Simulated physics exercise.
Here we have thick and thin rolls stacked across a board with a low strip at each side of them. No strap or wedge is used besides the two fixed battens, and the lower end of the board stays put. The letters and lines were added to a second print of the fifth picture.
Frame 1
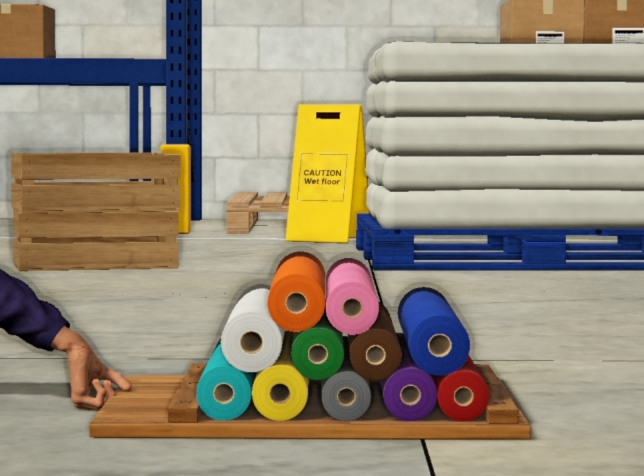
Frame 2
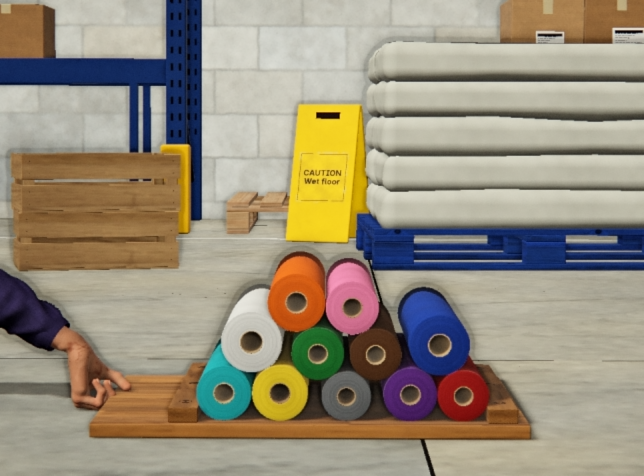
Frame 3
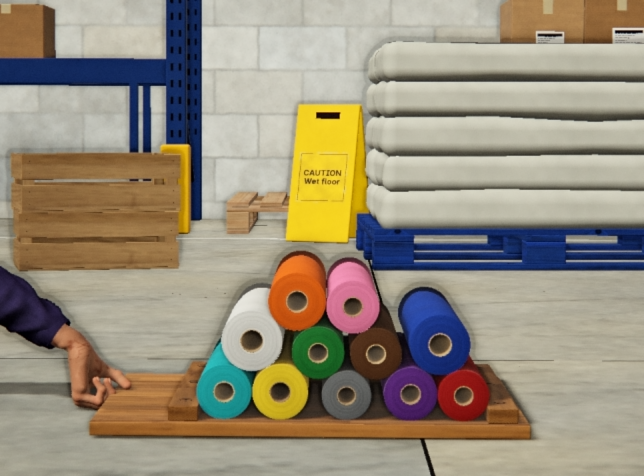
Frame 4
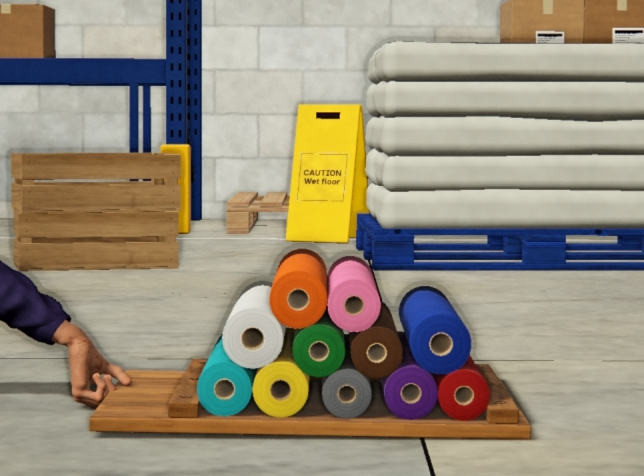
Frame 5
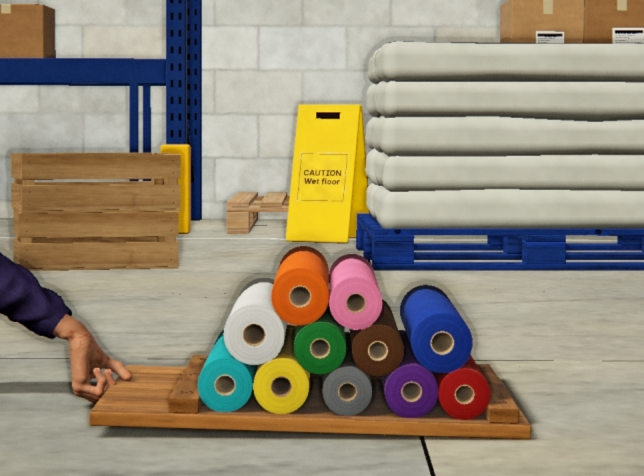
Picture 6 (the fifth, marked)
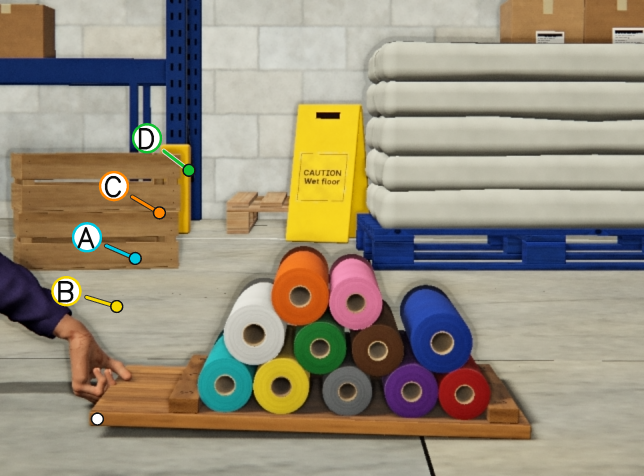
A pyramid of colourful rolls rests on a wooden board with low end strips, orange and pink on top, white, green, brown and blue below, and turquoise, yellow, grey, purple and red underneath. Seen from the front in a warehouse, a yellow caution sign, wooden crate and pale stacked bundles stand behind. A hand at left lifts the board's end very slightly, the rolls barely shifting rightward, while the view stays still.
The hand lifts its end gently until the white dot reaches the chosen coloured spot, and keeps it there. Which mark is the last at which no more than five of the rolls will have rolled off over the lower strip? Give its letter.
A is the limit.
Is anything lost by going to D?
At D: Yes.
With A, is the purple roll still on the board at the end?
Yes, with A.
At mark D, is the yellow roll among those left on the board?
The yellow roll: Yes.
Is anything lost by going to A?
At A: Yes.
On the marked copy, A at (135, 258); B at (117, 307); C at (160, 213); D at (189, 170); the white dot at (97, 419).
With A. Early on, board at 15°.
Further on, board at 24°.
At the end, board at 24°, five over the low batten.
As for the rest, B one over the low batten (blue); C six over the low batten; D six over the low batten.
